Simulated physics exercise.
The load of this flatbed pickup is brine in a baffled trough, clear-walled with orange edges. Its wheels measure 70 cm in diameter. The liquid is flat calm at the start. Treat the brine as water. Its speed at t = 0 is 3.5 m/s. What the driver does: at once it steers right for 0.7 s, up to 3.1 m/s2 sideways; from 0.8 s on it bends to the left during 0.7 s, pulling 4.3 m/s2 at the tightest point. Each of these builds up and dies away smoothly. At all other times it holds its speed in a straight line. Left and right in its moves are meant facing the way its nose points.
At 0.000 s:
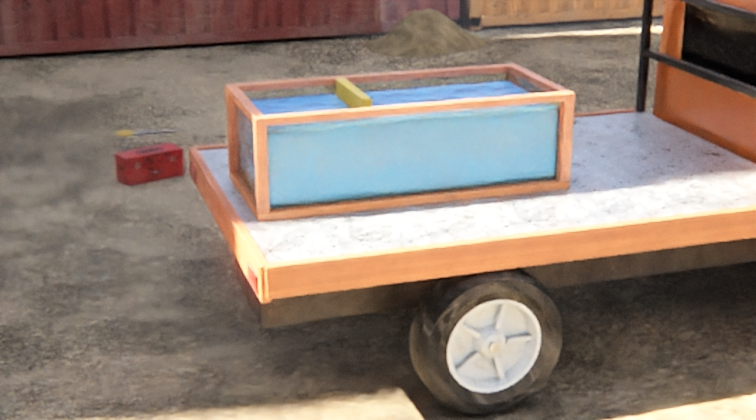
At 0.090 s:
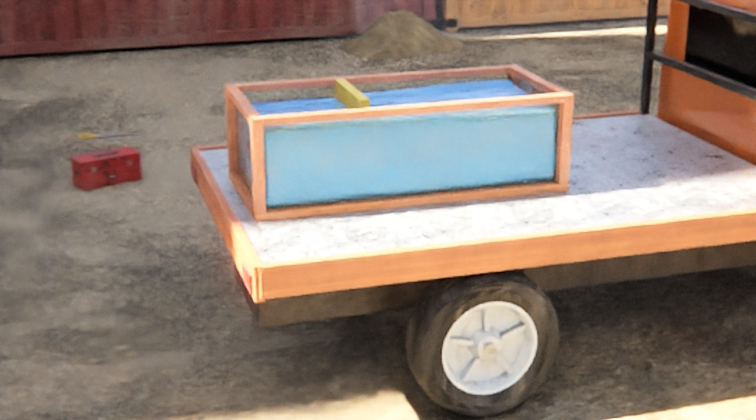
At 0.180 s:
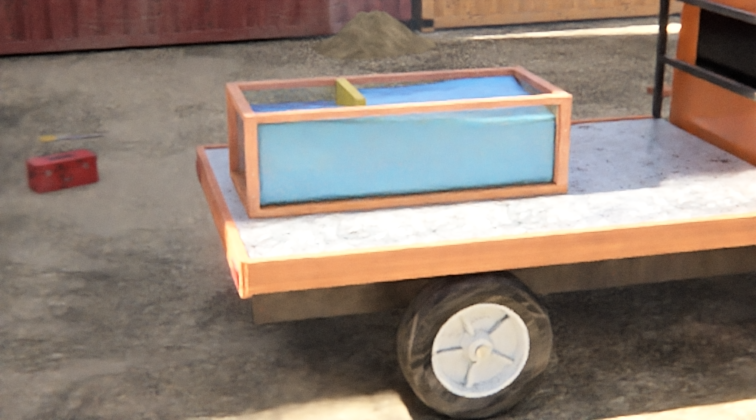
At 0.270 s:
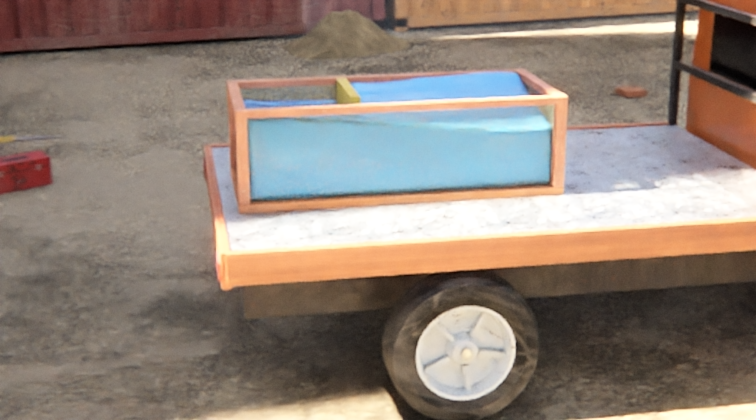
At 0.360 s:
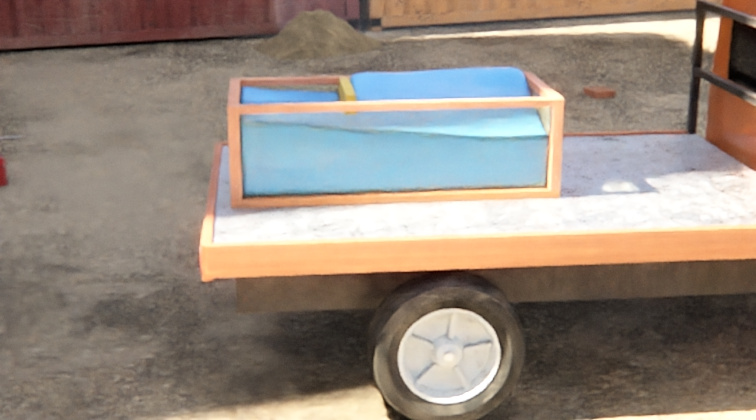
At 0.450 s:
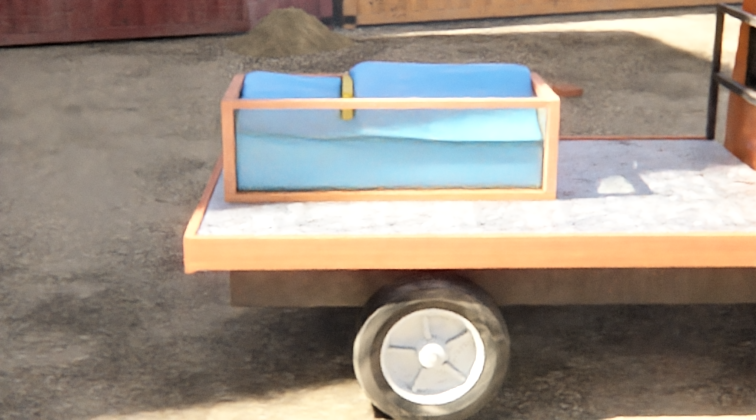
The clip shows an orange-edged flatbed rolling right past a red box and a dirt mound, turning slightly, while the blue liquid in its clear-walled trough, nearly level at first, climbs the far wall and sinks along the near one.
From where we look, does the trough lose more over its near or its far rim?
The near side lets out more.
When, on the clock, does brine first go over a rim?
At about 0.6 s.
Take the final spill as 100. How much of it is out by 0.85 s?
Some 20 per cent by then.
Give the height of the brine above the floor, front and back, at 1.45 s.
About 26 cm in front and 38 cm behind.
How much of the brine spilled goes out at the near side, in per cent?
Some 60 per cent of it.
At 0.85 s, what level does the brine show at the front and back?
Front 38 cm, back 32 cm.
Then, 0.85 s in, the surface is 38 cm up at the front and 32 cm at the back; 4 per cent is out, over the far side.
Then, 1.45 s in, the surface is 25 cm up at the front and 37 cm at the back; 12 per cent is out, over the far side and the near side.
Then, 2.05 s in, the surface is 32 cm up at the front and 34 cm at the back; 19 per cent is out, mostly over the near side, some over the far side.
Then, 4.49 s in, 20 per cent is out, over the near side and the far side, a little elsewhere; the far side has passed 7 per cent and the near side 12.
